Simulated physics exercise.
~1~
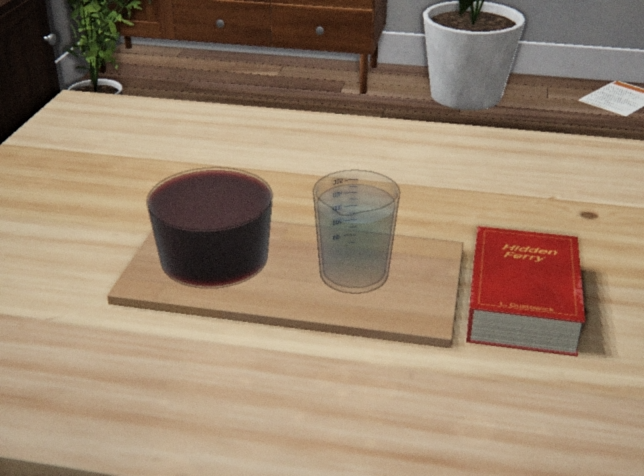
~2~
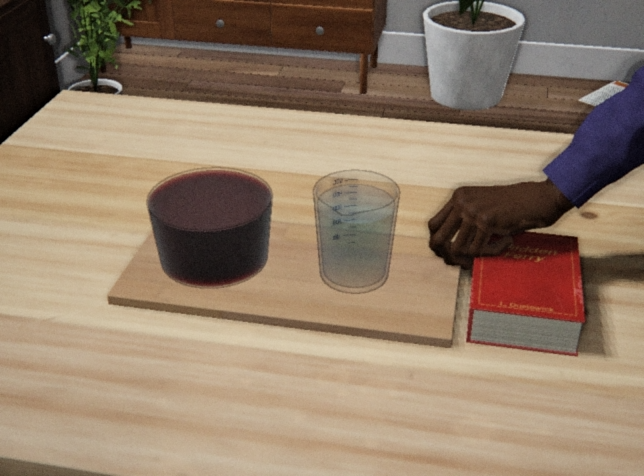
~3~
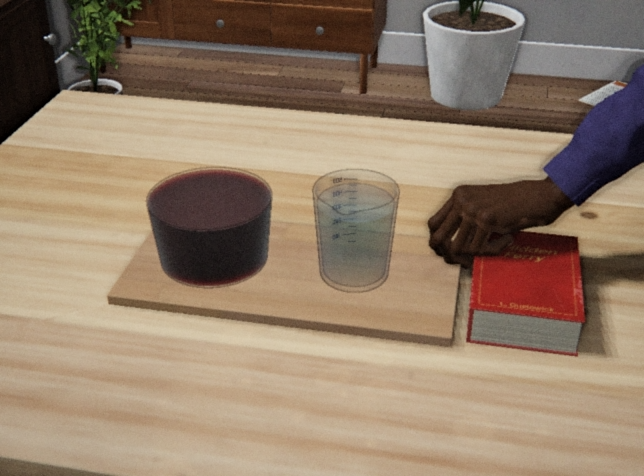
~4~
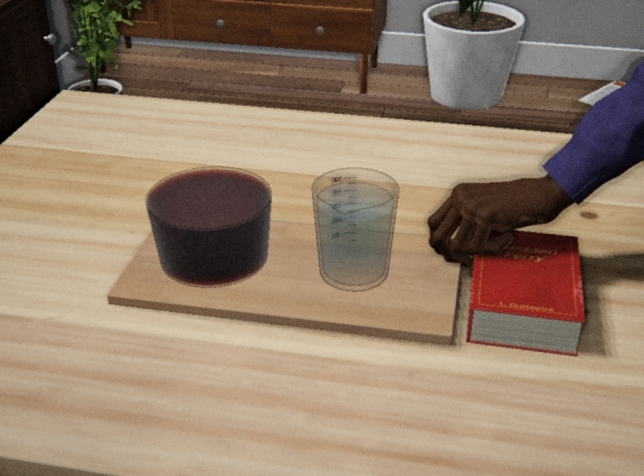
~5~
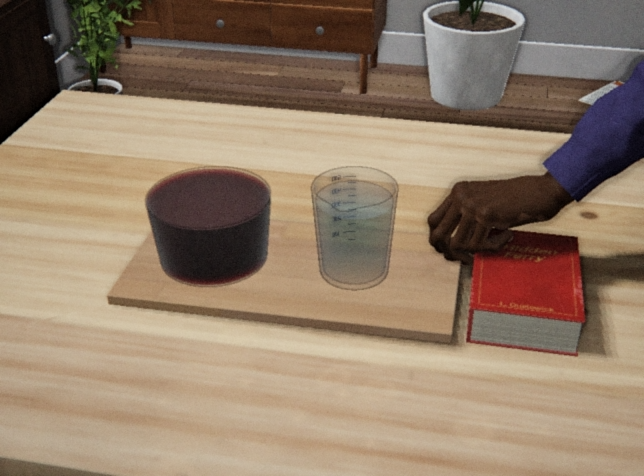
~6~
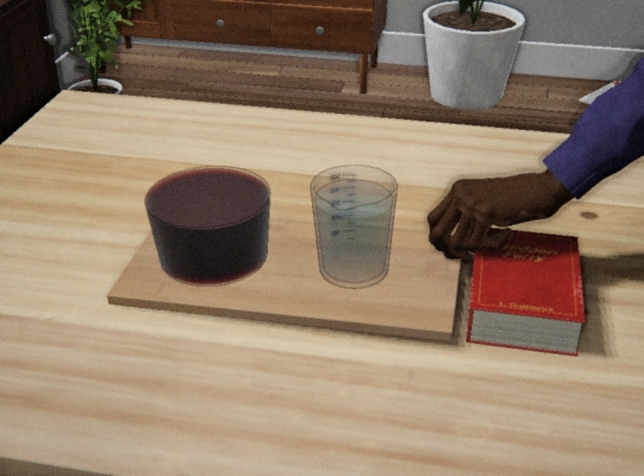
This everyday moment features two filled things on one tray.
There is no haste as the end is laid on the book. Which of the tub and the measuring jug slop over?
The tub on the left lets some out, and the measuring jug on the right contains everything.
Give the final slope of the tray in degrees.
I'd guess somewhere around 8 degrees.
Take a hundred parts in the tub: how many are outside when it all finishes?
About 8 %.
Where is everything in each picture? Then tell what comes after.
In the first frame, the tray lies flat; tub (212, 227) nearly full; measuring jug (356, 231) about three quarters full; book (525, 333).
The second frame shows a hand takes the end of the tray; tub nearly full, surface at (211, 200); measuring jug about three quarters full, surface at (357, 203).
In the third frame, the end is rising; tub (212, 226) nearly full; measuring jug (355, 230) about three quarters full.
In the fourth frame, the end has come up a little; tub nearly full, surface at (210, 199); measuring jug about three quarters full, surface at (355, 201); book (525, 333).
The fifth frame shows slope near 1°; tub (212, 225) nearly full; measuring jug (354, 227) about three quarters full.
The sixth frame shows the tray slopes by about 1°; tub nearly full, surface at (208, 198); measuring jug about three quarters full, surface at (354, 199); book (525, 333).
Shortly, the tray slopes by about 5°; tub, none is lost; measuring jug, none is lost.
Then, the tray slopes by about 9°; tub, it has lost some; measuring jug, none is lost.
At the finish, the tray slopes by about 8°, resting on the book; tub, it has lost some; measuring jug, none is lost.
